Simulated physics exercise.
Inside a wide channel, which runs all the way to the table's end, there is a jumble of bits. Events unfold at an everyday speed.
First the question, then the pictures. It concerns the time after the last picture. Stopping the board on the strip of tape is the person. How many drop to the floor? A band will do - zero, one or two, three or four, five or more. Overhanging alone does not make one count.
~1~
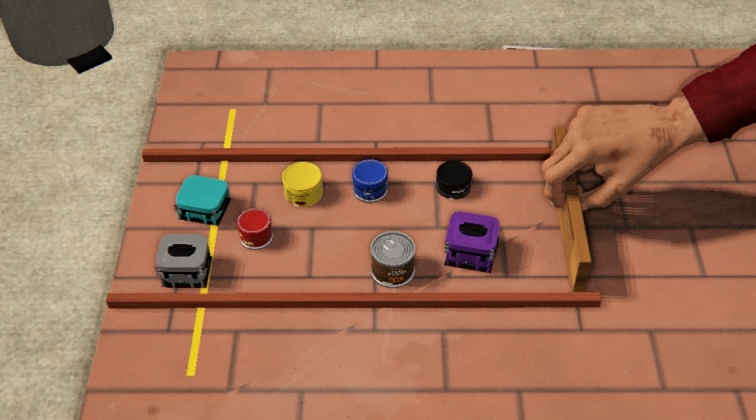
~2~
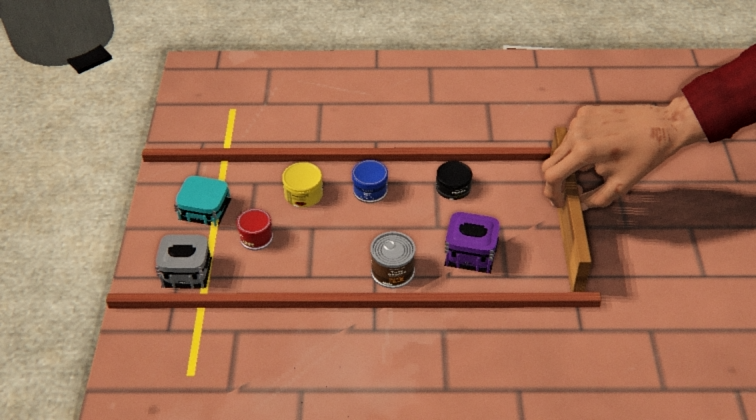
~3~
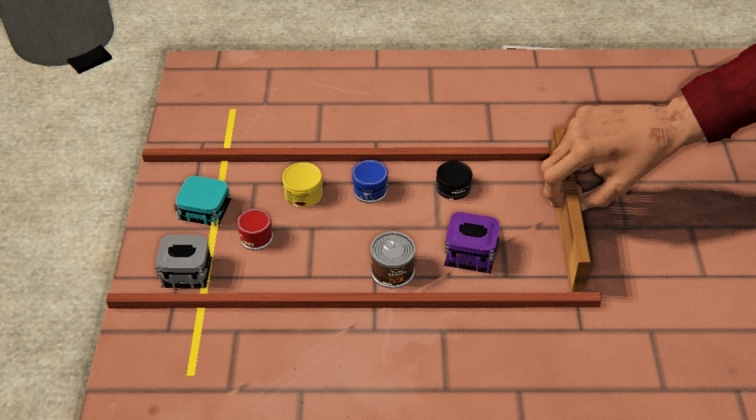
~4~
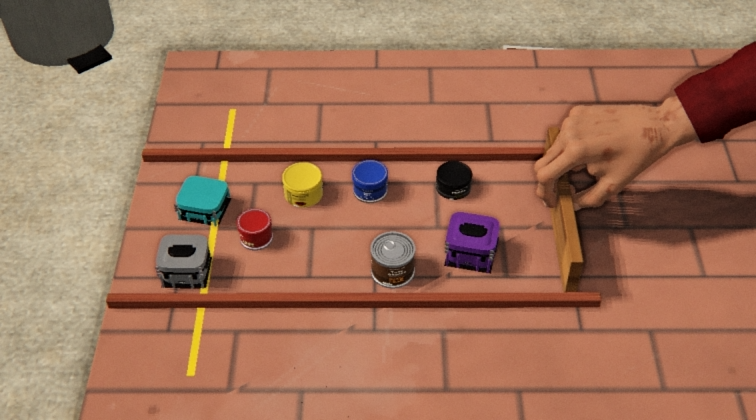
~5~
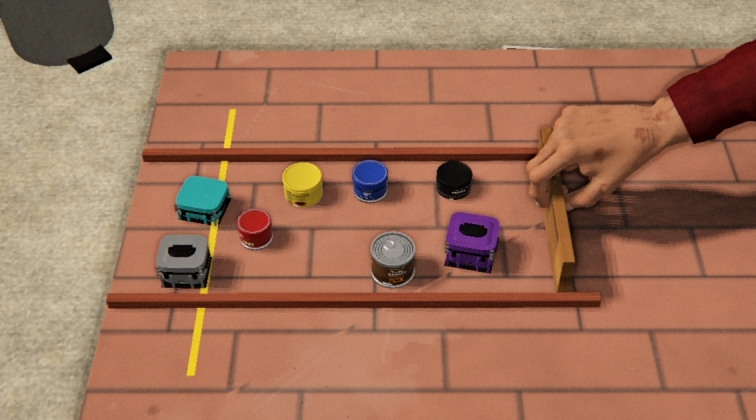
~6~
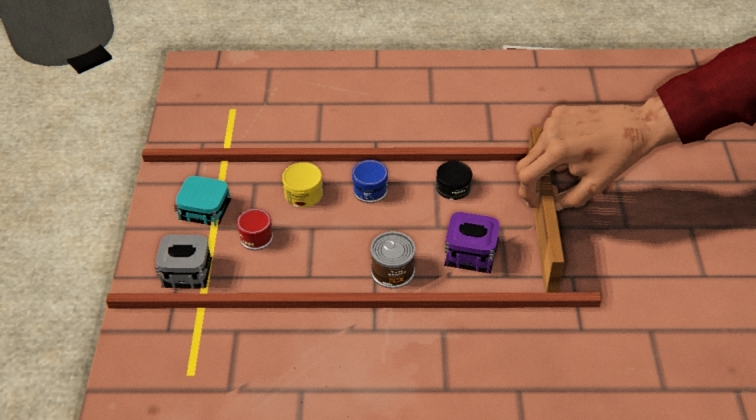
Answer - one or two.
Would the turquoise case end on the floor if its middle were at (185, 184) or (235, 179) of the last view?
Place by place, it stays put; stays put.
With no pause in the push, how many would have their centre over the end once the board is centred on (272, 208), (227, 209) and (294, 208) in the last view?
Respectively, 0, 2 and 0.
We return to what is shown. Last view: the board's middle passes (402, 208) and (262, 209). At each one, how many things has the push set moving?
The count reaches 4 first and 8 second.
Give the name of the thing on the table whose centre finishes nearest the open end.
The foremost one is the yellow tub.
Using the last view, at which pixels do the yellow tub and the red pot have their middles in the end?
The yellow tub stops around (144, 199); the red pot around (155, 224).
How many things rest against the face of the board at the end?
In contact: 2.
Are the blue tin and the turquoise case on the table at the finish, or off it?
The blue tin stays put, and the turquoise case is gone.
Soon after, none off yet; grey case at rest near (184, 261); turquoise case at rest near (203, 201); red pot at rest near (255, 230).
In the end, the number that fall off is one or two; gone, turquoise case and grey case.
